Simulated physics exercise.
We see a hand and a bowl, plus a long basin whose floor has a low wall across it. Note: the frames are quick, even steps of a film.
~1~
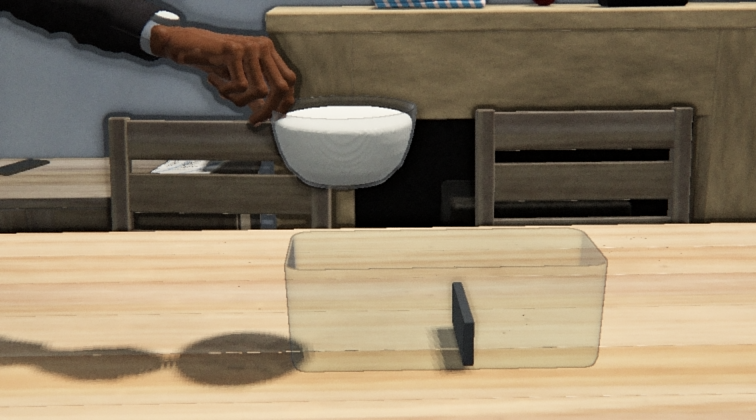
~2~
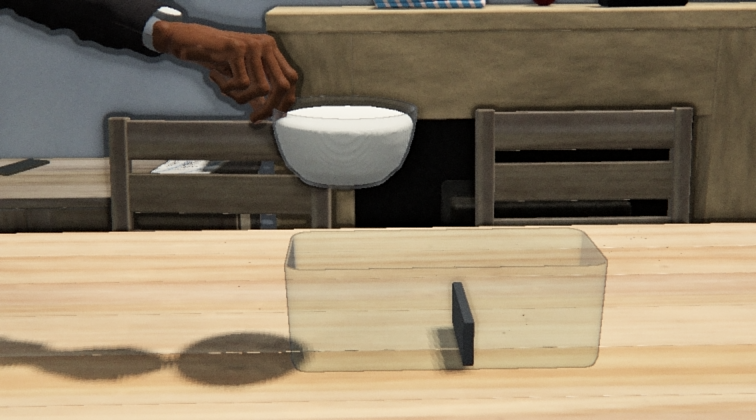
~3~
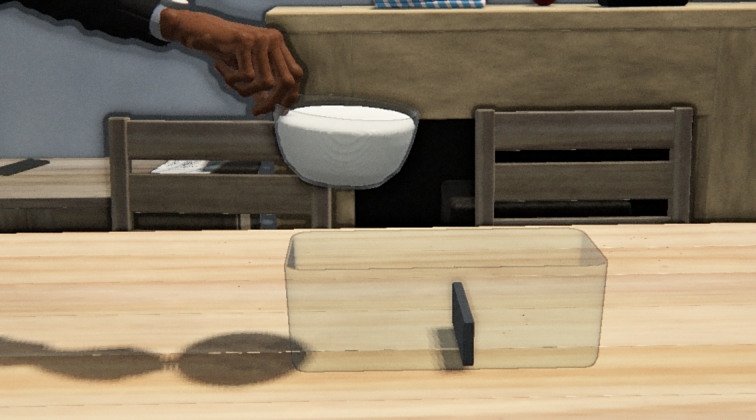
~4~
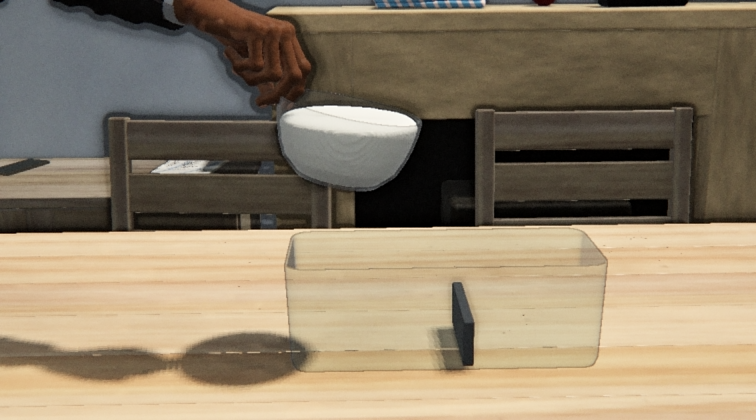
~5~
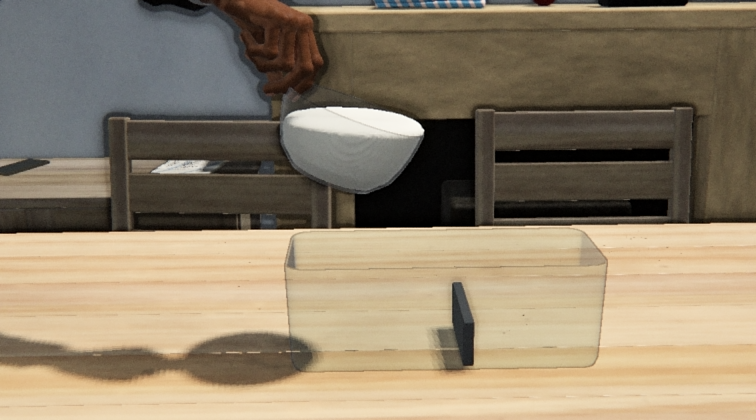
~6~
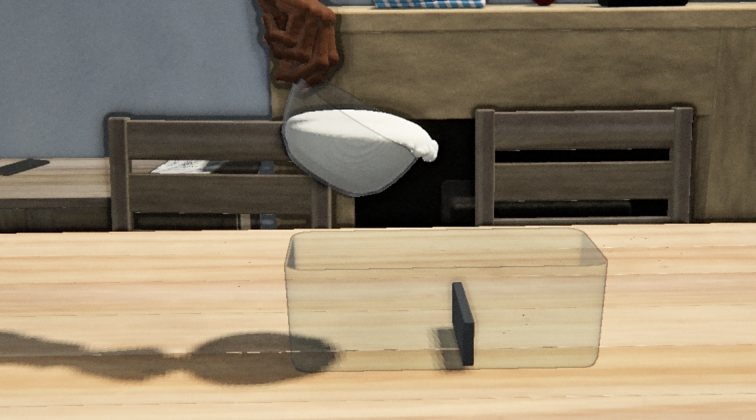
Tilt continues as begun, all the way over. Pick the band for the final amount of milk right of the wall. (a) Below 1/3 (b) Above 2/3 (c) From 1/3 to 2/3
From 1/3 to 2/3 (c).
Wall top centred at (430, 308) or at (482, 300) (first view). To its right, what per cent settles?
That'd be about 75 percent for the first and about 25 percent for the other.
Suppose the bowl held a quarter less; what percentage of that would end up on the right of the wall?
I'd say roughly 35 percent.
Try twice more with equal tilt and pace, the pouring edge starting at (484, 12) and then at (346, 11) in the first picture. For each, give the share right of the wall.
Roughly 75 in a hundred the first time and 5 in a hundred the second.
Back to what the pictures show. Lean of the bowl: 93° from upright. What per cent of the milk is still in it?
About 20 per cent.
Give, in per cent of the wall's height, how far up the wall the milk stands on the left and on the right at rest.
Levels: Left around 40 per cent, right around 50 per cent.
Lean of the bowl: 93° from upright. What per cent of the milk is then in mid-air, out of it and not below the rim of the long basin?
Share: Approx. 30 %.
A moment on, the bowl is tipped on its side and 20 per cent is still to pour, 12 is left of the wall and 37 right of it.
Next, the bowl is tipped right over and 0 per cent is still to pour, 47 is left of the wall and 46 right of it.
Then the bowl is tipped right over and 0 per cent is still to pour, 47 is left of the wall and 48 right of it.
Later the bowl is tipped right over and 0 per cent is still to pour, 48 is left of the wall and 48 right of it.
Finally, 48 per cent lies left of the wall, 48 right of it and 4 outside.
